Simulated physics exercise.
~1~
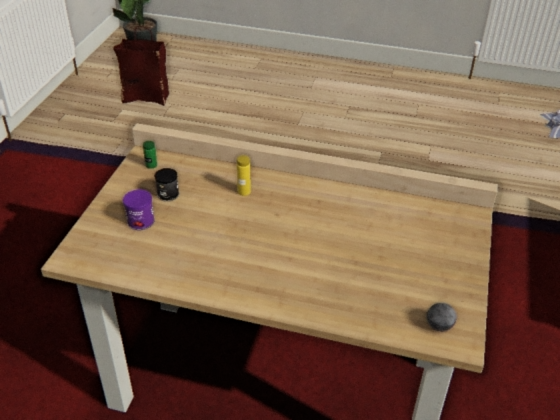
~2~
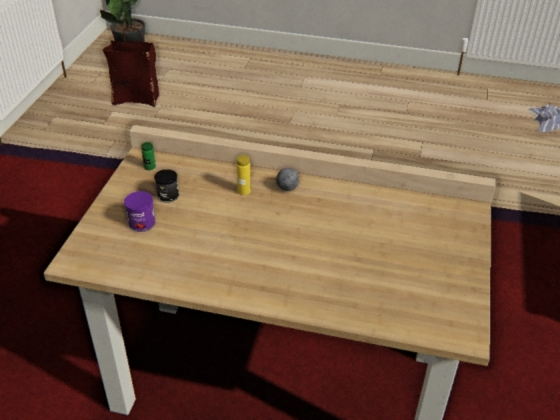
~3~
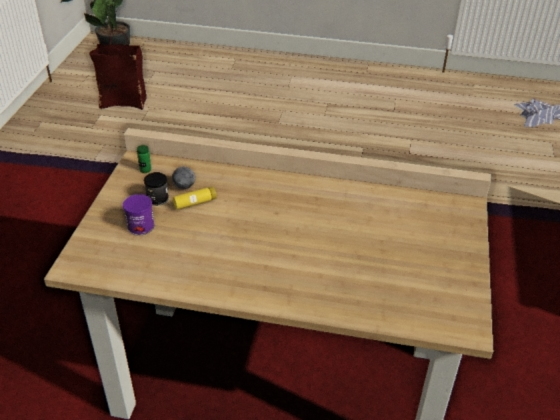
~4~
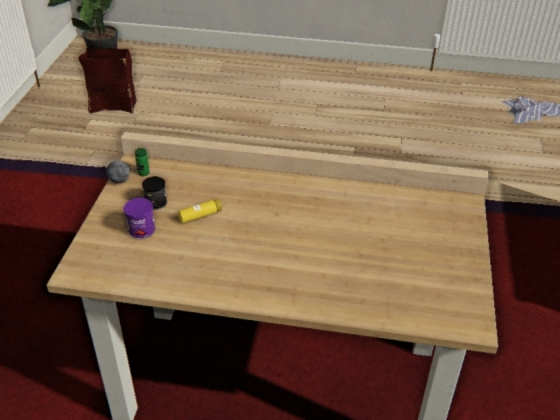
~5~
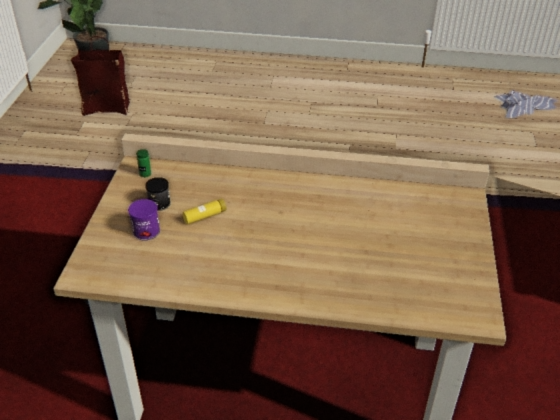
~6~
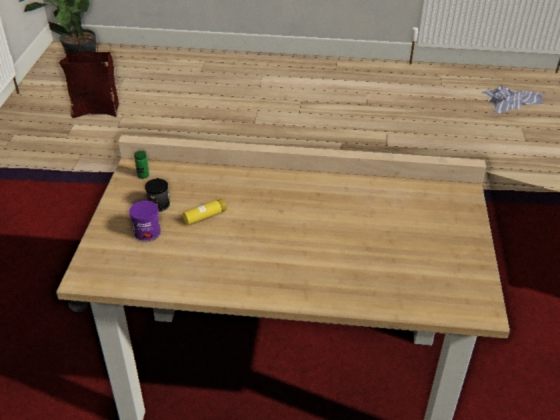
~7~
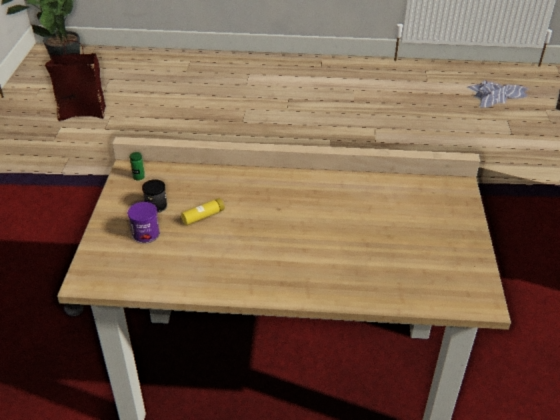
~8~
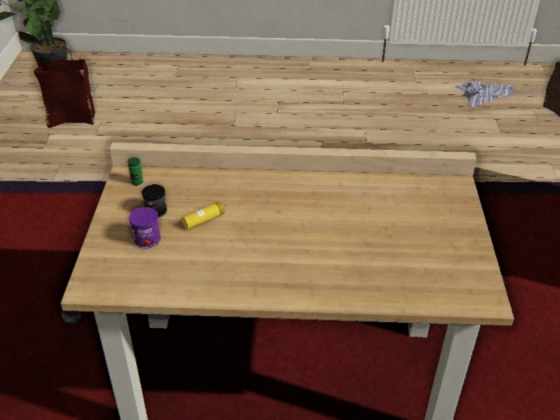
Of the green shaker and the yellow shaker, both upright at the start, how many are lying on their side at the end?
One of them is lying on its side at the end, the yellow shaker. The green shaker is still standing.
